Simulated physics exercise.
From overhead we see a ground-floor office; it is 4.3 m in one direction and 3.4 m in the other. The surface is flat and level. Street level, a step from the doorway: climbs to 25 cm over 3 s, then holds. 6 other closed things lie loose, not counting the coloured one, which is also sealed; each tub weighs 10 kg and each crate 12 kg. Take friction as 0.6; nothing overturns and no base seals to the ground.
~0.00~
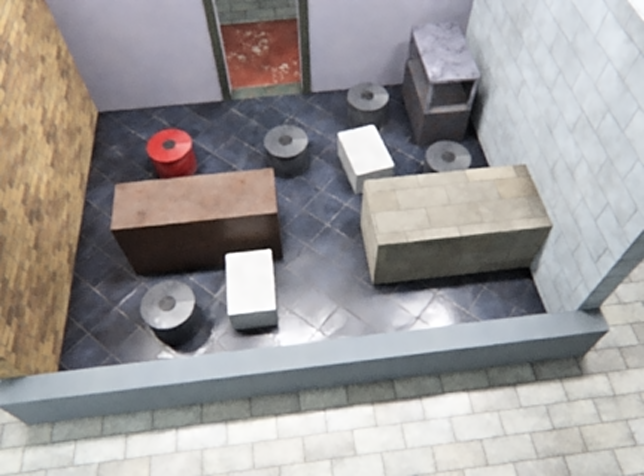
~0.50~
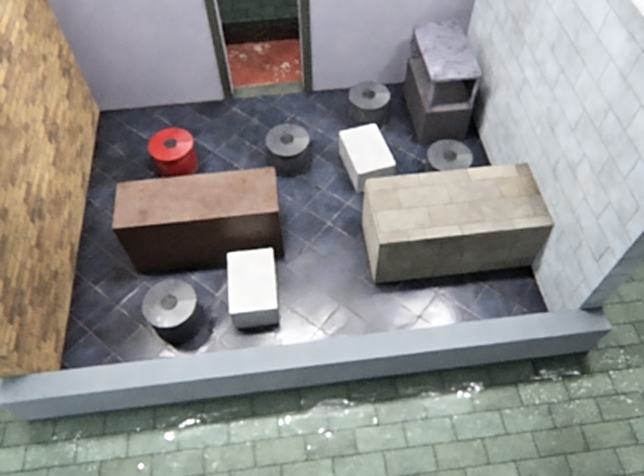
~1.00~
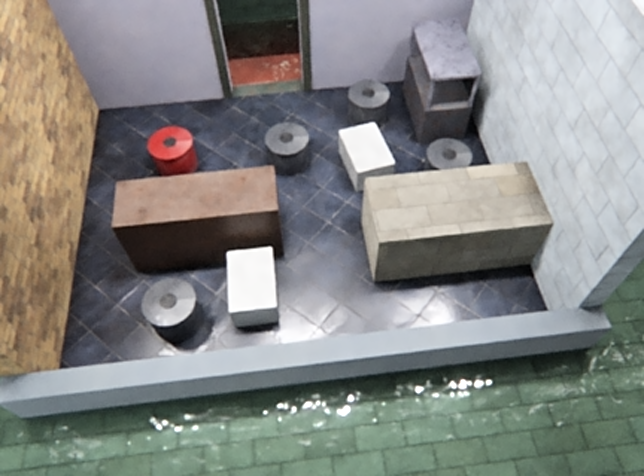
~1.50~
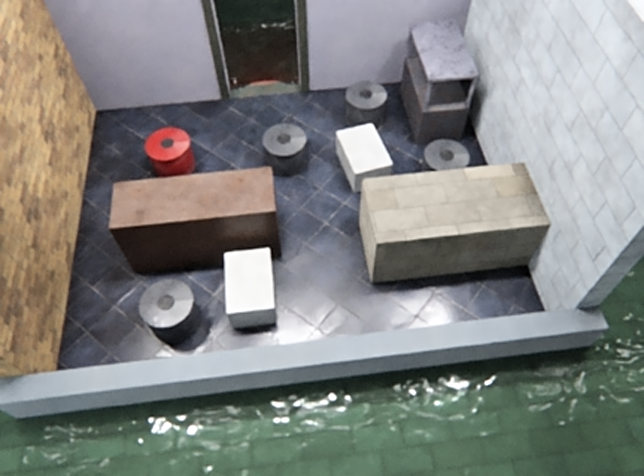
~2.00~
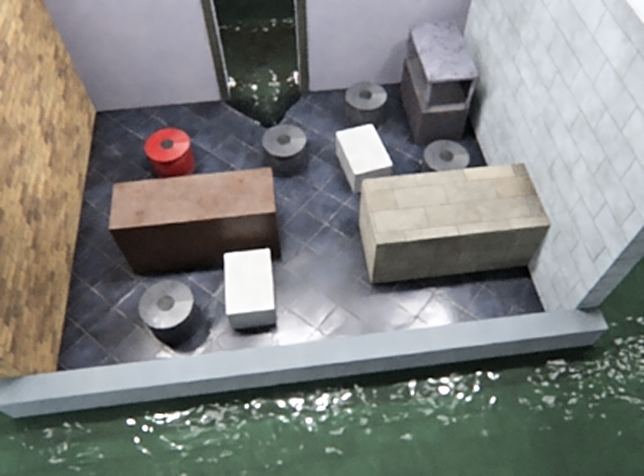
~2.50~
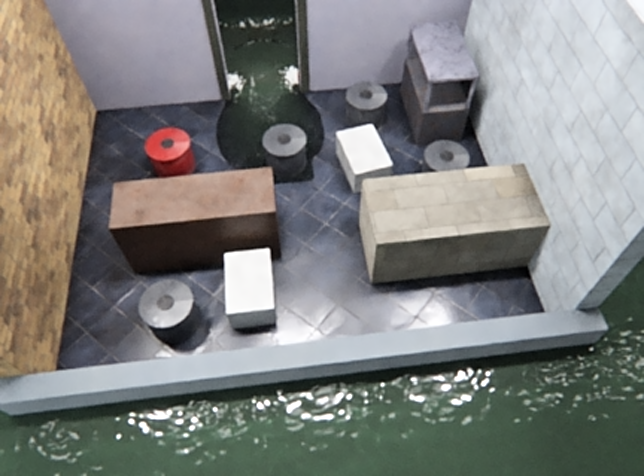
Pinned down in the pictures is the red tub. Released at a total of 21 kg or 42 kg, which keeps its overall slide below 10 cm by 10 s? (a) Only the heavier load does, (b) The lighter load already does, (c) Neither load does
Option b: The lighter load already does.
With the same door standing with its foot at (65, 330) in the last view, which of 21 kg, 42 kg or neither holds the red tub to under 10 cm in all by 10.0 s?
In that setup the first mass works.
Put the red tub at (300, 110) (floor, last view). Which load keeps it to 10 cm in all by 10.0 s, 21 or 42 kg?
Well, must use the heavier.
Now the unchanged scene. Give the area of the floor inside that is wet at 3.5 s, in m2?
At that time the wet patch spans about 4.0 m2.
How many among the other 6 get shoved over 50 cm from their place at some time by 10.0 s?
It works out to 3.
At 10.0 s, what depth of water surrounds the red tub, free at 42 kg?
Depth: Approx. 7 cm.
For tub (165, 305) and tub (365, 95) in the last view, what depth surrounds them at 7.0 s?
Depth approx. 4 cm / 3 cm.
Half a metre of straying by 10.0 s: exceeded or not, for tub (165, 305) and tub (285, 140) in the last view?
In turn: Beyond, beyond.
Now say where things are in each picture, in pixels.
The red tub at (169, 145) rests on the ground; water covers 0.0 m2; 0 of 7 have shifted, in the first frame.
The red tub at (171, 144), on the bottom; 0.0 m2 under water; 0 of 7 have shifted, in the second frame.
The red tub at (170, 142), on the bottom; water covers 0.0 m2; 0 of 7 have shifted, in the third frame.
The red tub at (167, 144) rests on the ground; water covers 0.0 m2; 0 of 7 have shifted, in the fourth frame.
The red tub at (167, 144), on the bottom; 0.3 m2 under water; 0 of 7 have shifted, in the fifth frame.
The red tub at (167, 144), on the bottom; water covers 1.1 m2; 0 of 7 have shifted, in the sixth frame.
After 3.5 s the red tub would be 0 cm from its start with 21 kg and 0 cm from its start with 42 kg; 3 cm of water round it then.
After 4.5 s the red tub would be 0 cm from its start with 21 kg and 0 cm from its start with 42 kg; 4 cm of water round it then.
After 7.0 s the red tub would be 0 cm from its start with 21 kg and 0 cm from its start with 42 kg; 5 cm of water round it then.
After 10.0 s the red tub would be 0 cm from its start with 21 kg and 0 cm from its start with 42 kg; 7 cm of water round it then.
